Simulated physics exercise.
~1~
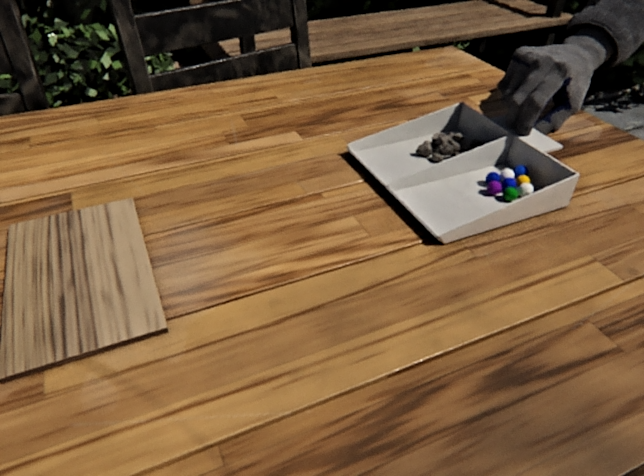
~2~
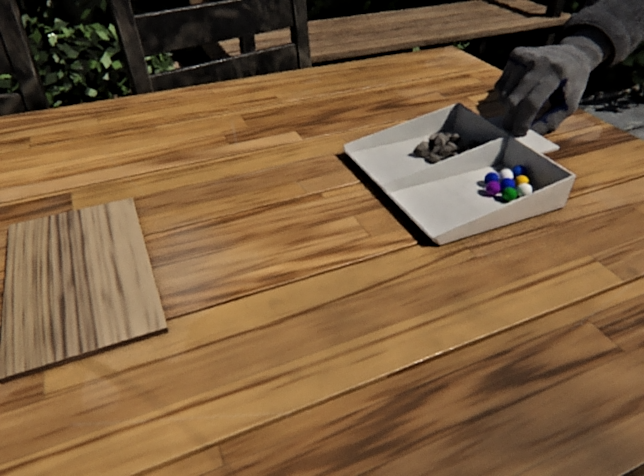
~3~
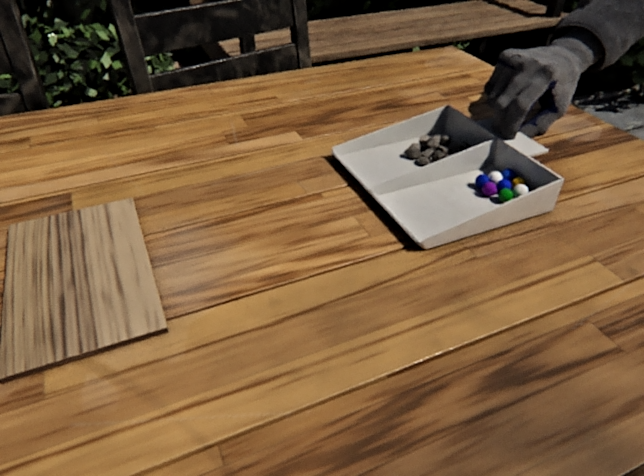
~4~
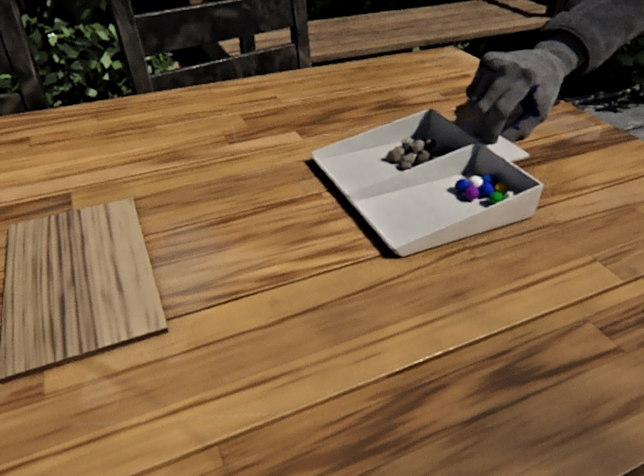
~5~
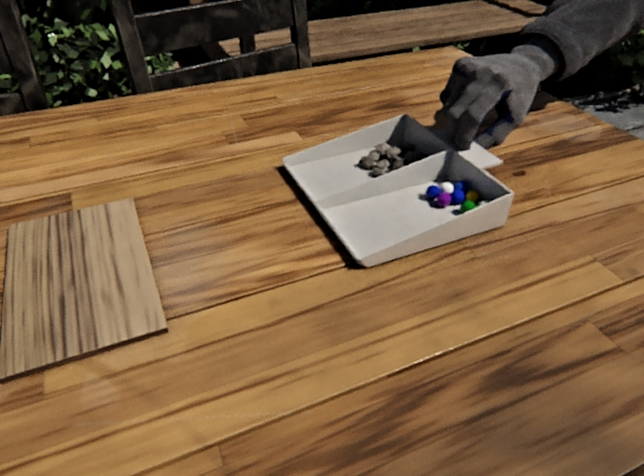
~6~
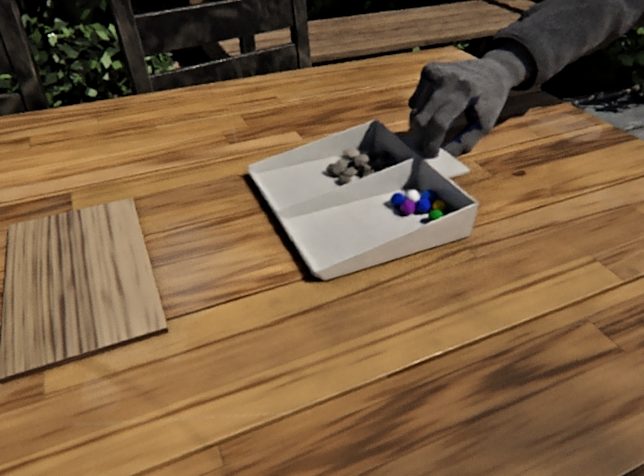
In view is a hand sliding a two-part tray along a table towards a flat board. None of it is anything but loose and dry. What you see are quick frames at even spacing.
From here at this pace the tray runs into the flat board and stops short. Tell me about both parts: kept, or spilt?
Note - near handful sheds some pieces, far handful loses nothing.
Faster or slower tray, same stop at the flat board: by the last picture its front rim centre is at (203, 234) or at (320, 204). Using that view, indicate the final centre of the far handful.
It would come to rest near (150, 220) the first time and near (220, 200) the second.
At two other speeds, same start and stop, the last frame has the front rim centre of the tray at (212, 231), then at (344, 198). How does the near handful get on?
Well, at the first speed that load has some fall off, while at the second it stays contained.
Then, 0.09 s later than the last frame, tray still sliding, front rim near (211, 231); near handful all inside; far handful all inside.
Then, 0.27 s later than the last frame, tray stopped at the flat board; near handful all inside, moved towards the front rim; far handful all inside, moved towards the front rim.
Then, 0.48 s later than the last frame, tray stopped at the flat board; near handful roughly two thirds out of the tray; far handful all inside, moved towards the front rim.
When it is over, tray stopped at the flat board; near handful roughly two thirds out of the tray; far handful all inside, moved towards the front rim.
